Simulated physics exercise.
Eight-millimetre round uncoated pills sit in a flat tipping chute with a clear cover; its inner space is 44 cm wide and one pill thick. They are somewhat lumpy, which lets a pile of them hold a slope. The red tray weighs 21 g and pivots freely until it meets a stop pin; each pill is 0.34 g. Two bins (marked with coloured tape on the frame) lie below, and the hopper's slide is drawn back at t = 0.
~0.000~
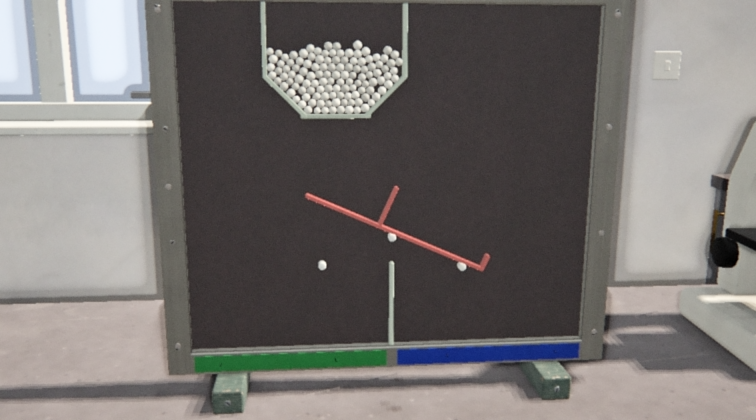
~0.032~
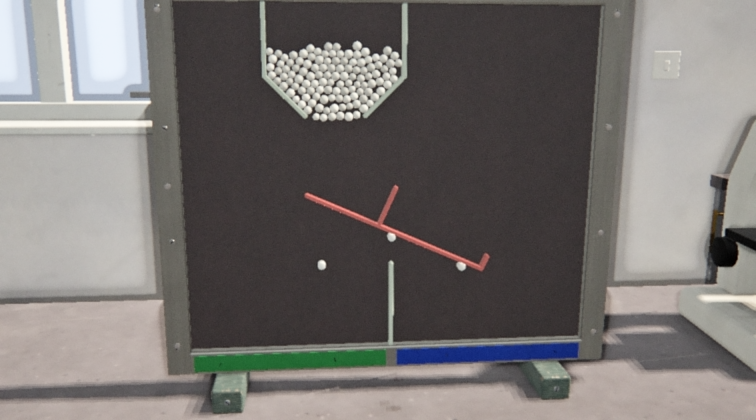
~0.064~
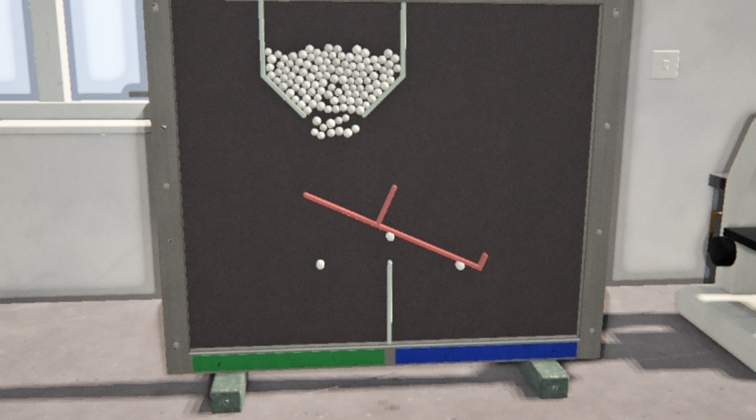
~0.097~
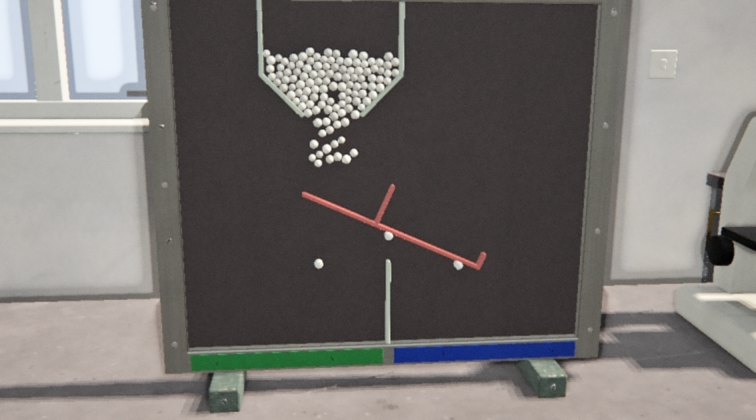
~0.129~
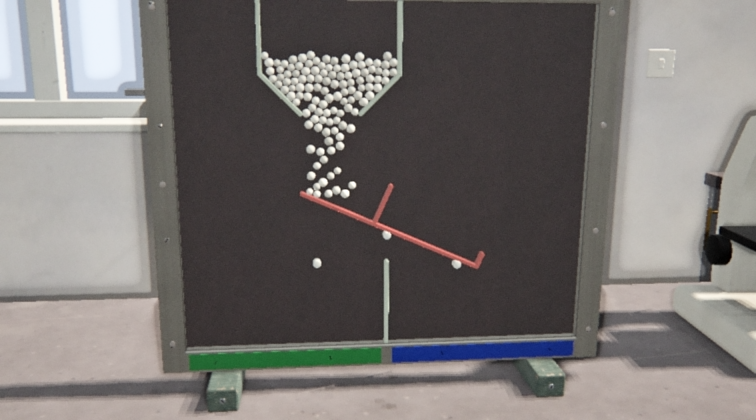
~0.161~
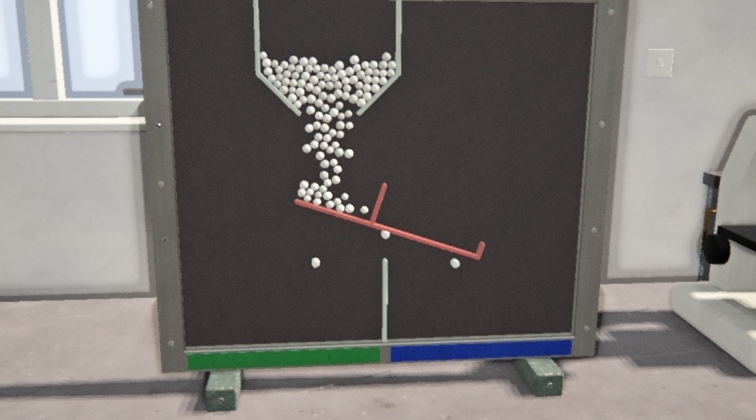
White balls pour from a hopper onto a red tilted bar, whose left end dips slightly.
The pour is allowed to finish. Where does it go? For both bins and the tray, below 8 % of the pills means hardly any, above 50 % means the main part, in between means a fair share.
The green bin gets the larger portion, while the blue bin gets a mere trace and the tray gets a mere trace.
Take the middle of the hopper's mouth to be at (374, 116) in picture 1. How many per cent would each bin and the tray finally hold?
Green bin 55, blue bin 10, tray 35.
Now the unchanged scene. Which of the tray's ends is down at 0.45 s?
Left.
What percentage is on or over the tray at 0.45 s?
Estimate: Some 55%.
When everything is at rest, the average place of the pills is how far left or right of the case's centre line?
Roughly 14 centimetres to the left of the centre.
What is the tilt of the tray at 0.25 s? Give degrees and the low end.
20° or so, left end low.
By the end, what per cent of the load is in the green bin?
About 95 percent.
After 0.25 s 60 % have left the hopper; tray left end down 21°; on or over it 60 %, past it to the left 0 %, to the right 0 %.
After 0.80 s 100 % have left the hopper; tray left end down 22°; on or over it 15 %, past it to the left 85 %, to the right 0 %.
In the end, by 1.7 s, green bin 95 %, blue bin 0 %, tray 5 %; tray left end down 22°.
